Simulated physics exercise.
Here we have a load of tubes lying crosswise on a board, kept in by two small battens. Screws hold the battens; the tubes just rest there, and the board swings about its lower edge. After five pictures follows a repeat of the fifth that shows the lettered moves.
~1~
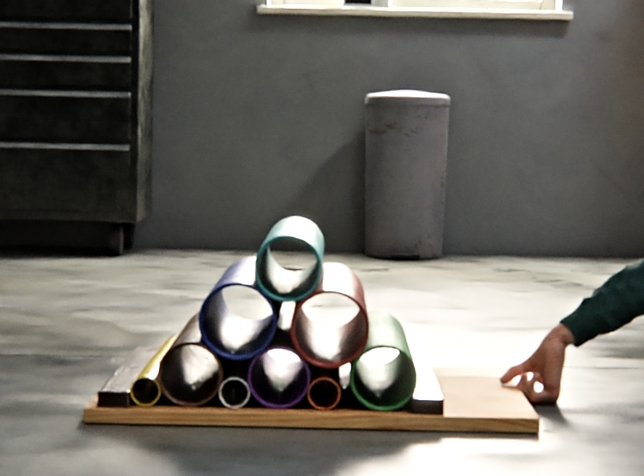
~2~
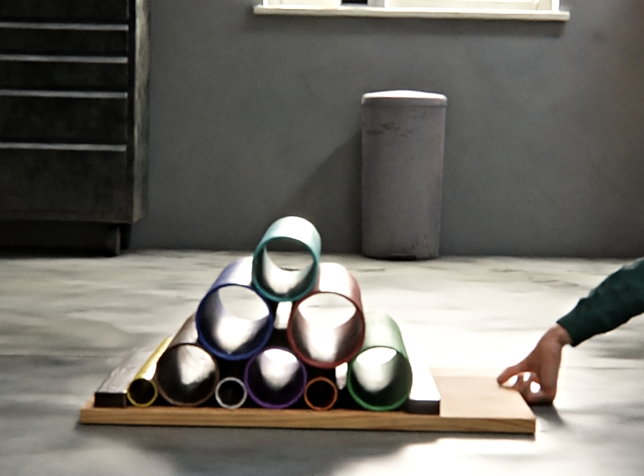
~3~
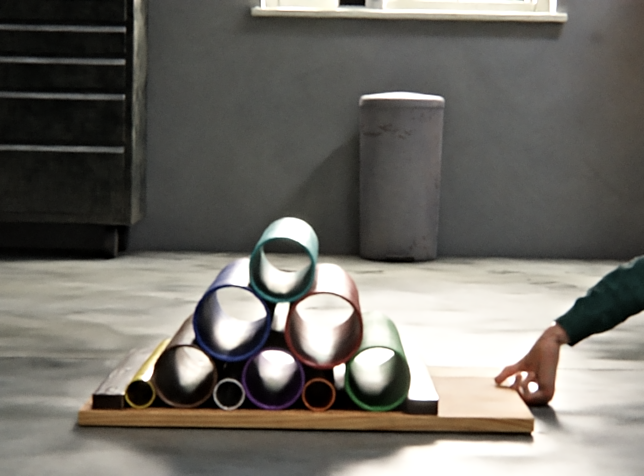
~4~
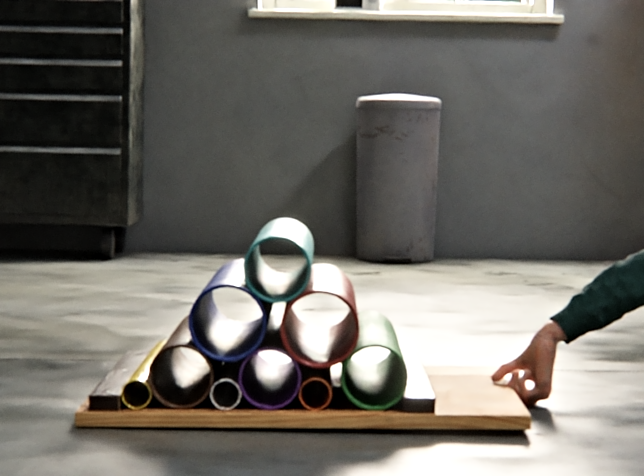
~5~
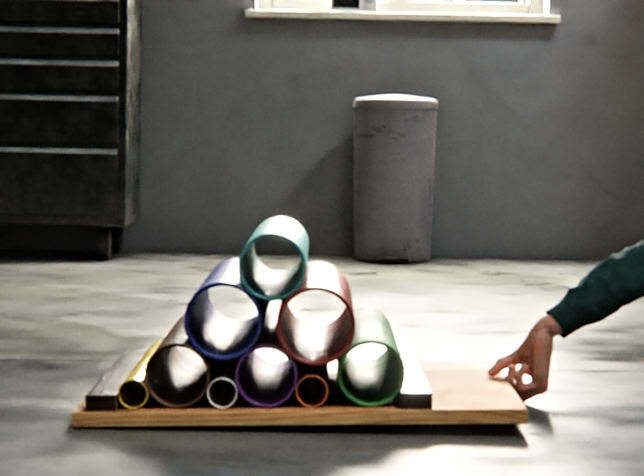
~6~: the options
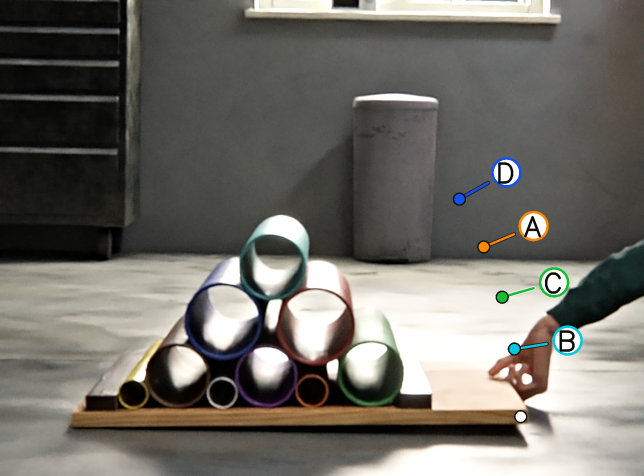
A board stacked with colourful tubes tilts very slightly as a hand lifts its right end.
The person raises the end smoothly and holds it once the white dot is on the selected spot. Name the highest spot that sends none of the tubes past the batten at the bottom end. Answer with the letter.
Lift it to D and no more.
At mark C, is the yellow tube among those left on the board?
Yes, with C.
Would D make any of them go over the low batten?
No, at D.
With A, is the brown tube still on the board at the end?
The brown tube: Yes.
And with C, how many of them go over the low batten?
It comes to none.
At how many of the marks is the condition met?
Four of the four.
On the marked copy, A at (484, 247); B at (514, 349); C at (502, 297); D at (459, 199); the white dot at (521, 416).
Following D. Soon after the start, board at 18°.
Later, board at 31°.
In the end, board at 31°, none over the low batten.
As for the rest, A none over the low batten; B none over the low batten; C none over the low batten.
